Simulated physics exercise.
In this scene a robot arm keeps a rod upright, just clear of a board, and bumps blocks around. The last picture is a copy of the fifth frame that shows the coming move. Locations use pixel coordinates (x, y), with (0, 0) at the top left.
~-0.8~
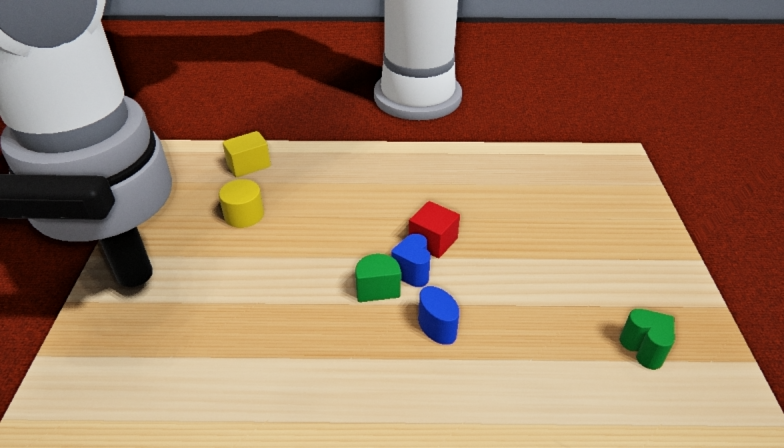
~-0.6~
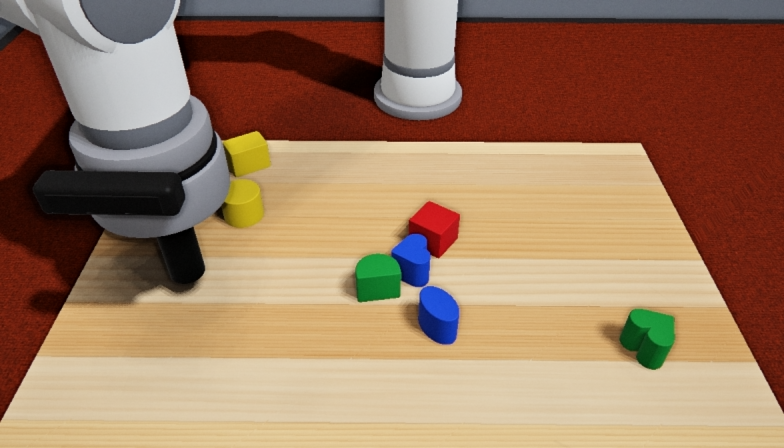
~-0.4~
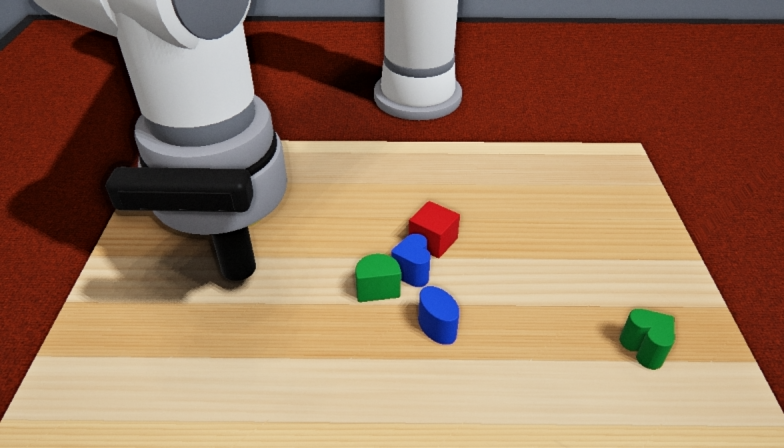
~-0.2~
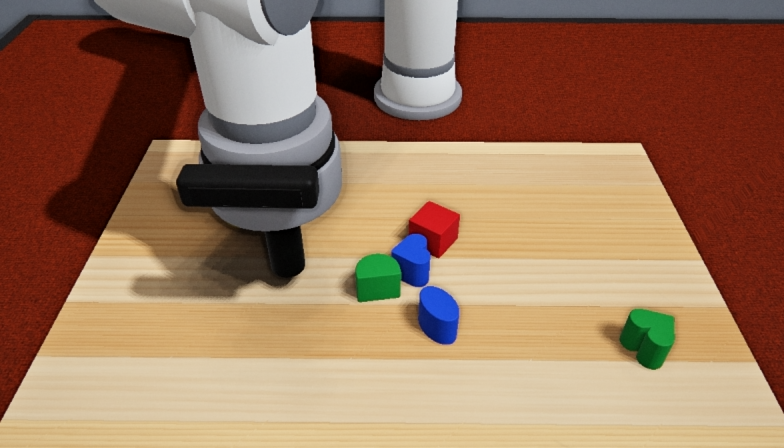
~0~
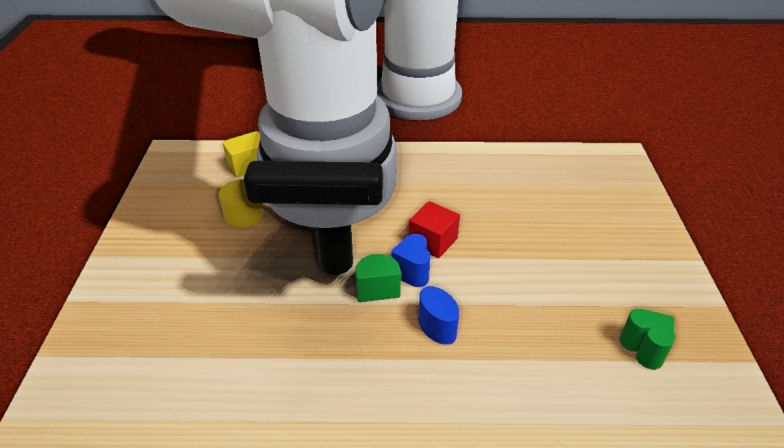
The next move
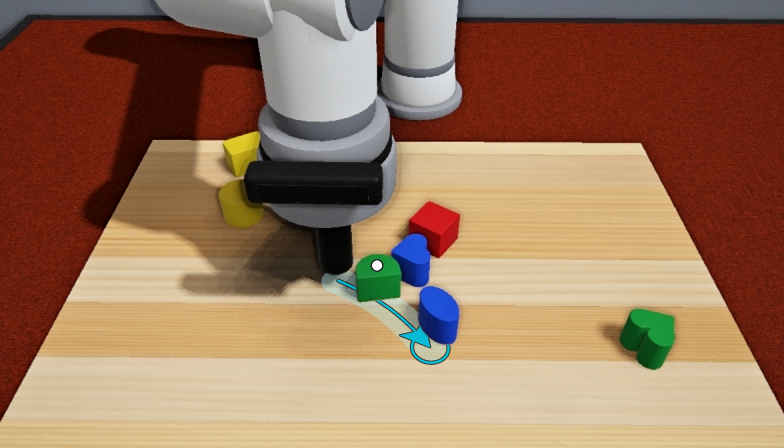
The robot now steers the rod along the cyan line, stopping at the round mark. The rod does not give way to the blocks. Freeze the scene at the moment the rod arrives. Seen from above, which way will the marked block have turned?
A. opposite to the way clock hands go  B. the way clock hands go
My pick is A.
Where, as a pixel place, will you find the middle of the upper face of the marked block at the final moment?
In the picture, that point is around (434, 278).
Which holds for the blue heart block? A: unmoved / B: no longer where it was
The one that fits is A, unmoved.
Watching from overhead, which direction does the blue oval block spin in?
Twists clockwise.
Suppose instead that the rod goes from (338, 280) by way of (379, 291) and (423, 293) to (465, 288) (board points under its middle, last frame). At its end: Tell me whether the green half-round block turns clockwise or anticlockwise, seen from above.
My prediction: CW.
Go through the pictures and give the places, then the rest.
The first picture shows tip of the rod (135, 275), middles of tops, green half-round block (377, 265), blue heart block (413, 249), blue oval block (439, 302).
The second picture shows rod (188, 272), nothing pushed.
The third picture shows rod (239, 269), nothing pushed.
The fourth picture shows rod (289, 266), nothing pushed.
The fifth picture shows rod (337, 263), green half-round block (377, 265), blue heart block (413, 249), blue oval block (439, 302).
The line goes from (338, 280) by way of (388, 307) to (430, 347); the dot is on the green half-round block.
On the path given first. One third of the way, rod (373, 281); green half-round block (410, 275), turned 25° anticlockwise.
Two thirds of the way, rod (404, 303); green half-round block (434, 278), turned 65° anticlockwise; blue oval block (458, 307), turned 40° clockwise.
At the end, rod (431, 330); green half-round block (434, 278), turned 70° anticlockwise; blue heart block unmoved; blue oval block (462, 309), turned 25° clockwise.
